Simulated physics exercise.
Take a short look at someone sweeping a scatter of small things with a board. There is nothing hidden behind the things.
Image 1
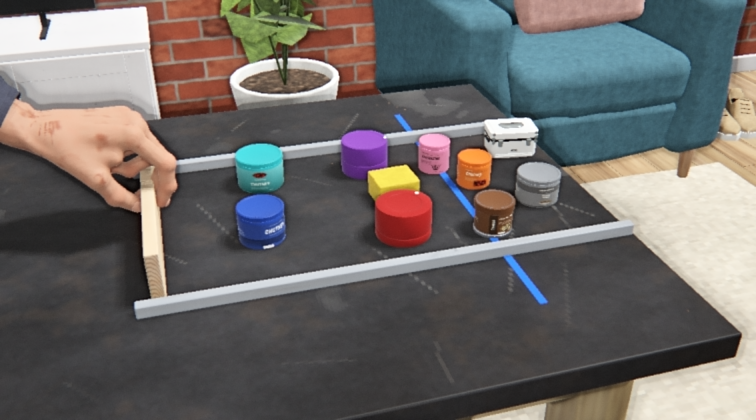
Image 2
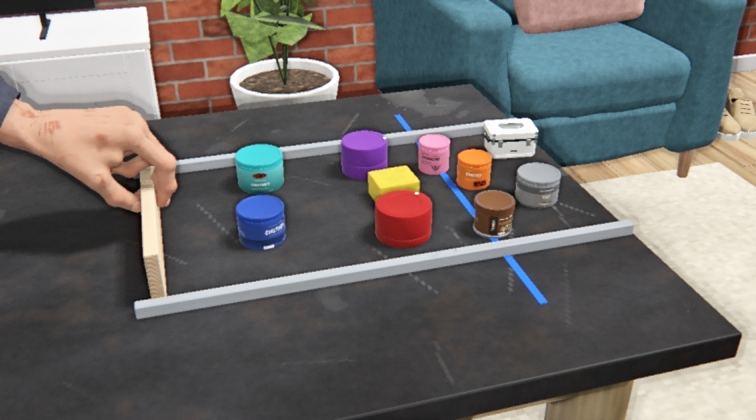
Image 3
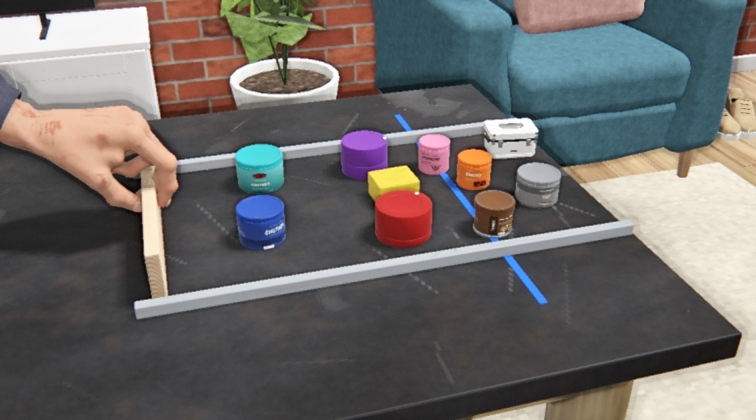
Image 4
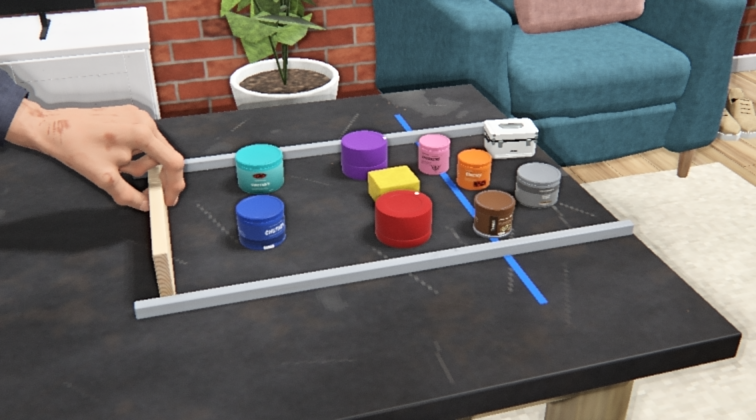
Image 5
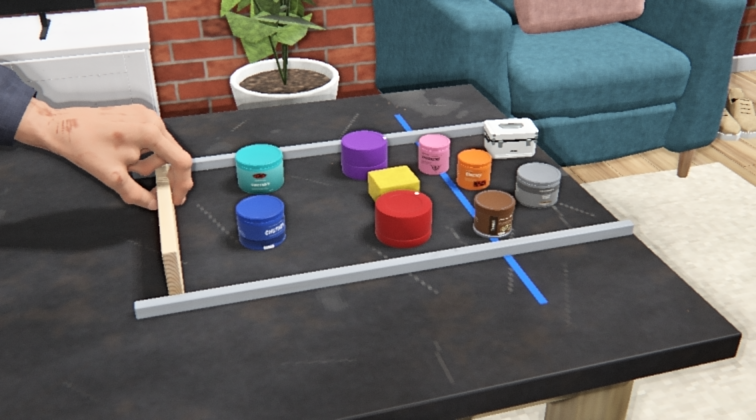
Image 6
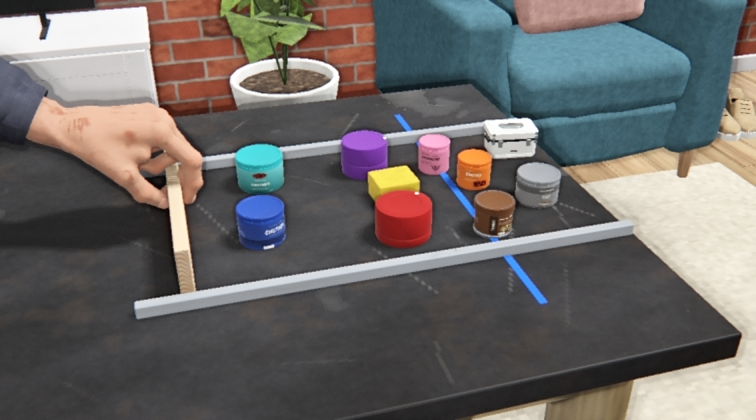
A hand holds a wooden board upright at the left end of two pale rails on a dark table, at first keeping it nearly still. The hand then slides the board a short way right, toward the blue and teal tubs, while the tubs, yellow block and white case all stay put.
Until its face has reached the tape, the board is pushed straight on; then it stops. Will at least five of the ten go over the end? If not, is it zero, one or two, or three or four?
I predict not one will slip off.
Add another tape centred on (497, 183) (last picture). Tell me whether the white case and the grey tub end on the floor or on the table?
White case down, grey tub still up.
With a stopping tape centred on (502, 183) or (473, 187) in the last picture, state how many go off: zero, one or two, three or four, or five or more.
Lab note - count per position: 1 or 2; one to two.
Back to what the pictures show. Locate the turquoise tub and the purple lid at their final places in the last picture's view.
The first near (450, 142), the second near (488, 134).
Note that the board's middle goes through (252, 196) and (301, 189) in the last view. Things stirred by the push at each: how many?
In order, the tallies are 2 and 2.
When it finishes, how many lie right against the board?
The count in contact is 4.
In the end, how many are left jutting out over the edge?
1 is the number.
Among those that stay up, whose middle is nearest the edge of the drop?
Nearest once everything settles: White case.
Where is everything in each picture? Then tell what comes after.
White case (510, 138); grey tub (538, 185); orange tub (474, 170); board (151, 210); tape (455, 189), in the first frame.
Grey tub (538, 186); brown tin (494, 214), in the second frame.
Orange tub (474, 170); yellow block (394, 187), in the third frame.
White case (510, 139); pink tub (434, 155), in the fourth frame.
Grey tub (538, 186); board (167, 208), in the fifth frame.
White case (510, 139); grey tub (538, 186); orange tub (474, 170); board (177, 206); tape (455, 189), in the sixth frame.
A little later, none off yet; white case at rest near (510, 139); grey tub at rest near (538, 186); orange tub at rest near (474, 170).
When it is over, the number that fall off is zero.
